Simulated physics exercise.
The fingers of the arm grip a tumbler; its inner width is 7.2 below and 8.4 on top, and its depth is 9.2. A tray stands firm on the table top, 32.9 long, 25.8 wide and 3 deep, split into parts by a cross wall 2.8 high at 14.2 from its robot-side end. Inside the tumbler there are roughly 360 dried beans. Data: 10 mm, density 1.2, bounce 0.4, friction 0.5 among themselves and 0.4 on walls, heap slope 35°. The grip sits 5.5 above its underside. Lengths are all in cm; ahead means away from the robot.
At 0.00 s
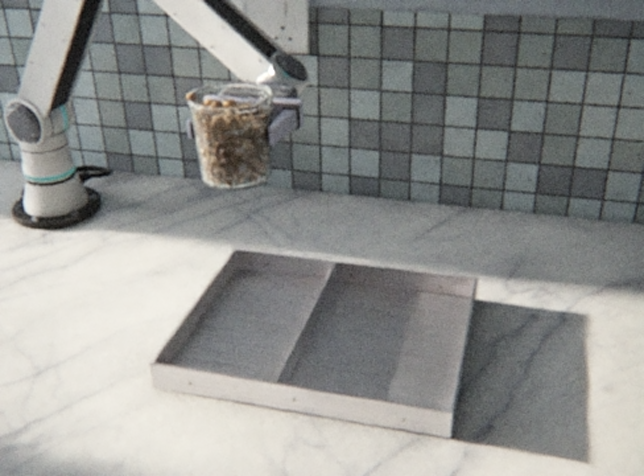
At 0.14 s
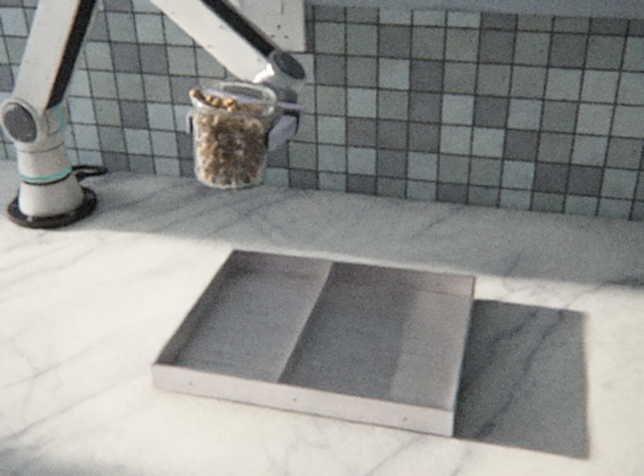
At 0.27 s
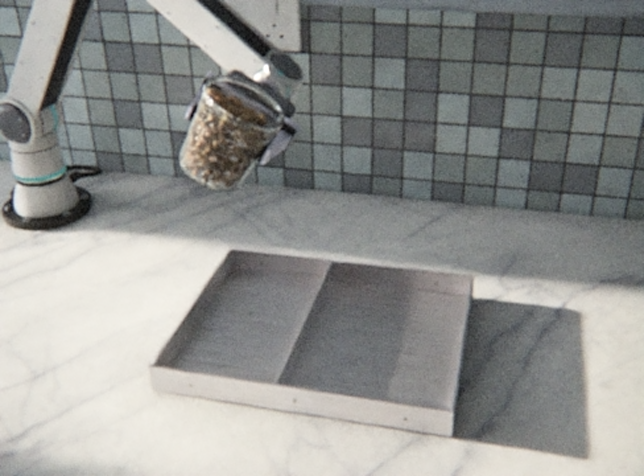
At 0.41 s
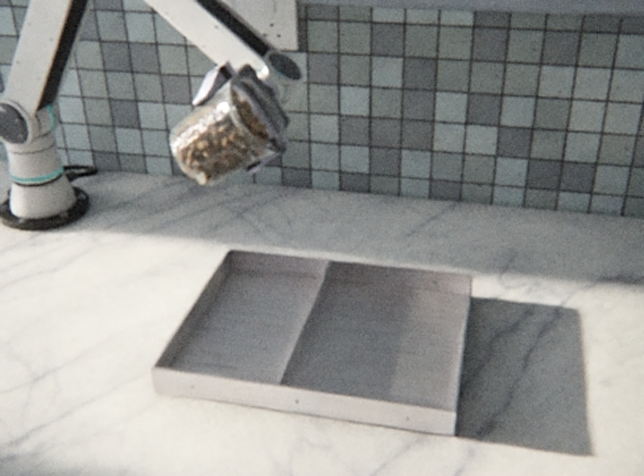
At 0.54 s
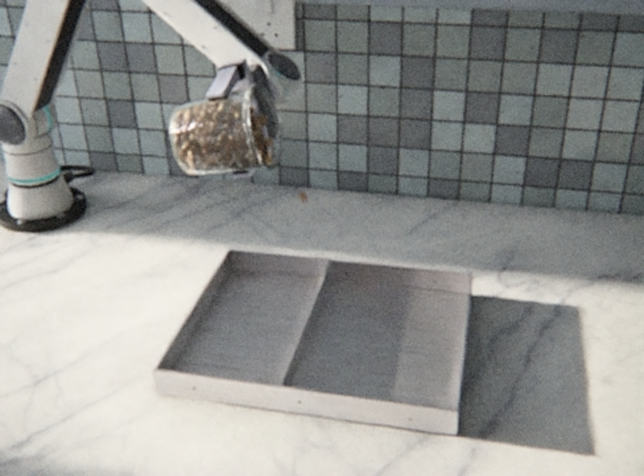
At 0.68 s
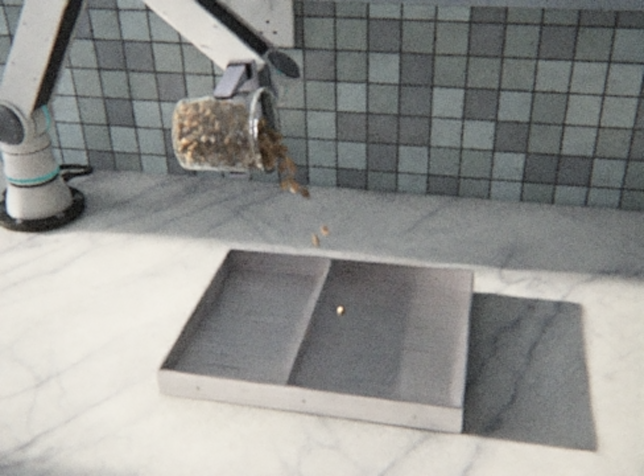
On a marble counter by a tiled wall, a robot arm held a clear tumbler of dried beans near a divided tray, tilted it steadily to the right, and beans began pouring out.
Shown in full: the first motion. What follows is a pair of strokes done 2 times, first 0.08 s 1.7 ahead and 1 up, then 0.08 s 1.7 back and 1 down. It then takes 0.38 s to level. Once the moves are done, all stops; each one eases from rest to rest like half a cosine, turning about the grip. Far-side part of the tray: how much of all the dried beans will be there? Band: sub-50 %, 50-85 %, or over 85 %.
Band: 50-85 %.
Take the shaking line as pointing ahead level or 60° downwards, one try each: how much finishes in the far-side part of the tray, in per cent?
Roughly 50 per cent, then 20 per cent.
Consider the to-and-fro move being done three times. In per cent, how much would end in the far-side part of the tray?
Roughly 70 percent.
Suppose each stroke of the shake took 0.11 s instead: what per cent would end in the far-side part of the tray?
Around 40 percent.
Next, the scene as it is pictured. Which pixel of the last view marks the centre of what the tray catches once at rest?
Roughly at (362, 337) in the last picture.
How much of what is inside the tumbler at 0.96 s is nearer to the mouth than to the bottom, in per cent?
70 per cent.
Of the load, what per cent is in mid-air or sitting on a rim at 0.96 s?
Some 22 percent.
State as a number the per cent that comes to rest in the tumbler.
Roughly 35 in a hundred.
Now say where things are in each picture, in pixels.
Tumbler middle at (234, 137), level; upper third of the load around (232, 120), from x 190 to 265, top at y 95; 361 in the tumbler, in the first picture.
Tumbler middle at (232, 137), tilted 8° forward; upper third of the load around (229, 121), from x 195 to 265, top at y 95, in the second picture.
Tumbler middle at (228, 137), tilted 29° forward; upper third of the load around (224, 121), from x 190 to 265, top at y 95, in the third picture.
Tumbler middle at (225, 136), tilted 55° forward; upper third of the load around (224, 119), from x 180 to 265, top at y 95, in the fourth picture.
Tumbler middle at (224, 134), tilted 76° forward; upper third of the load around (219, 118), from x 180 to 305, top at y 100; 360 in the tumbler, 1 in flight or on a rim, in the fifth picture.
Tumbler middle at (226, 133), tilted 84° forward; upper third of the load around (215, 119), from x 180 to 340, top at y 105; 351 in the tumbler, 1 in the far-side part, 9 in flight or on a rim, in the sixth picture.
By 0.96 s, tilted 84° forward, highest piece 28 above the table; 225 in the tumbler, 57 in the far-side part, 79 in flight or on a rim.
By 1.24 s, tilted 25° forward, highest piece 28 above the table; 210 in the far-side part, 132 in the tumbler, 11 in the robot-side part, 8 in flight or on a rim.
By 1.58 s, level, highest piece 26 above the table; 217 in the far-side part, 132 in the tumbler, 11 in the robot-side part, 1 on the table or floor.
By 2.63 s, level, highest piece 26 above the table; 217 in the far-side part, 132 in the tumbler, 11 in the robot-side part, 1 on the table or floor.
Final count, 217 in the far-side part, 132 in the tumbler, 11 in the robot-side part, 1 on the table or floor. That is 60 % in the far-side part of the tray.
